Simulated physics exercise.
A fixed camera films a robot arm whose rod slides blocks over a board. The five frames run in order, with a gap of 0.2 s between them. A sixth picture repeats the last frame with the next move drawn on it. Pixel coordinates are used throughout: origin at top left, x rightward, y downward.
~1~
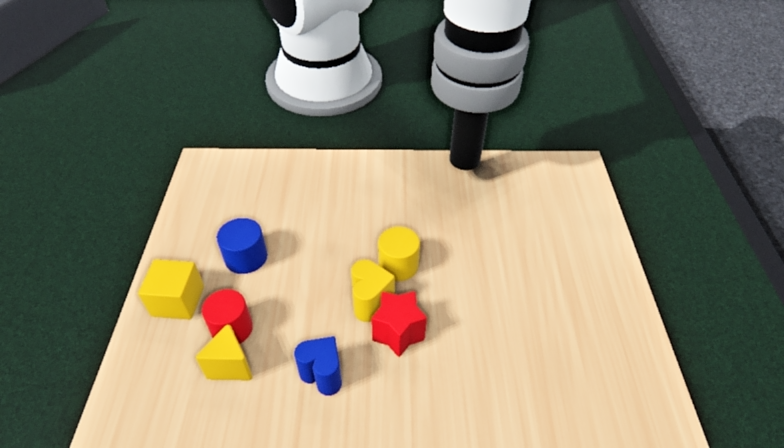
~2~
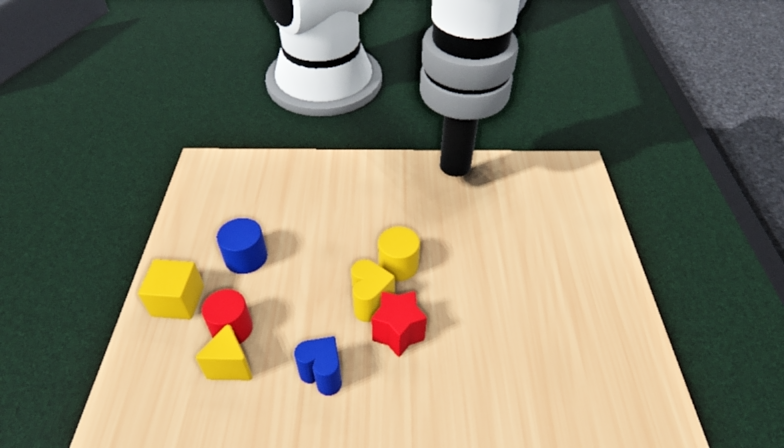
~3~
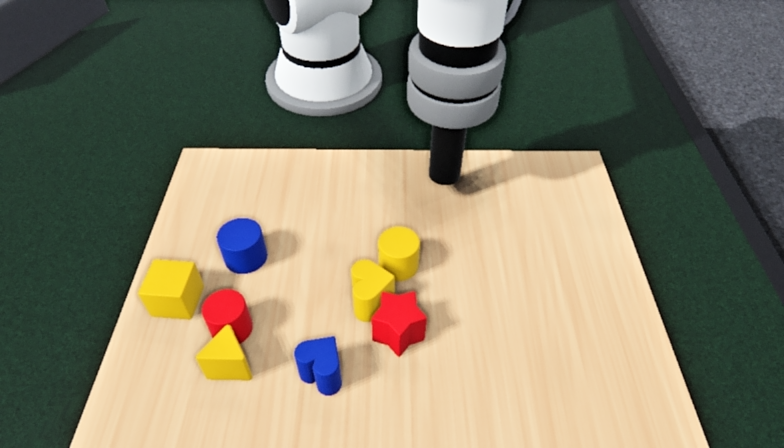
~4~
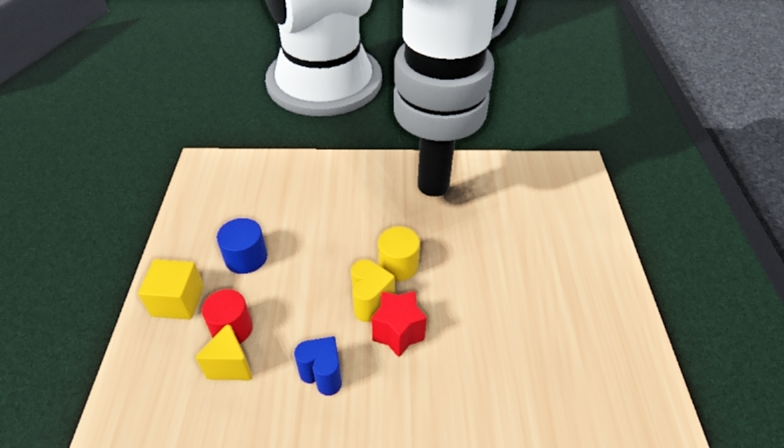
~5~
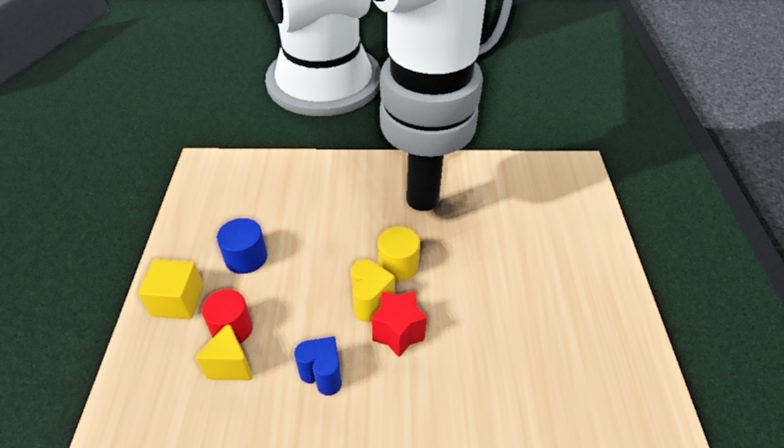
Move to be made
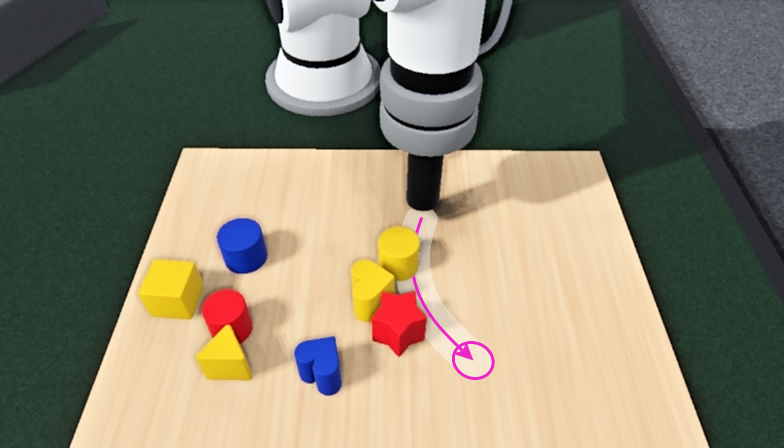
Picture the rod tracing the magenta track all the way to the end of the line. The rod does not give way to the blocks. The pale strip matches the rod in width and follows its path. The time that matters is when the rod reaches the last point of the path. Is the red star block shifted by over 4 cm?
That would be a no.
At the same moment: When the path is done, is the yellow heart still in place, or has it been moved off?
Answer: Moved.
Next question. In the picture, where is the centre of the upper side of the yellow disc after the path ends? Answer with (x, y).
Close to (382, 282).
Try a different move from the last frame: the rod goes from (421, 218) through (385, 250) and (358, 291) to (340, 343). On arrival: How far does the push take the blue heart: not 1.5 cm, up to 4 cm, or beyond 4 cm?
Between 1.5 and 4 cm.
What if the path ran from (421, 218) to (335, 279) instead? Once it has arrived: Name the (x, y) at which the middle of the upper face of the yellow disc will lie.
My estimate: (389, 258).
Drawn move, from (421, 218) over (412, 262) and (429, 313) to (473, 360).
On the path given first. One third of the way, rod (413, 245); yellow heart (360, 287); yellow disc (388, 262).
Two thirds of the way, rod (431, 296); yellow heart (343, 298), turned 10° clockwise; red star block (395, 316), turned 20° anticlockwise; yellow disc (382, 282).
At the end, rod (477, 344); yellow heart (343, 298), turned 10° clockwise; red star block (395, 316), turned 20° anticlockwise; yellow disc (382, 282).
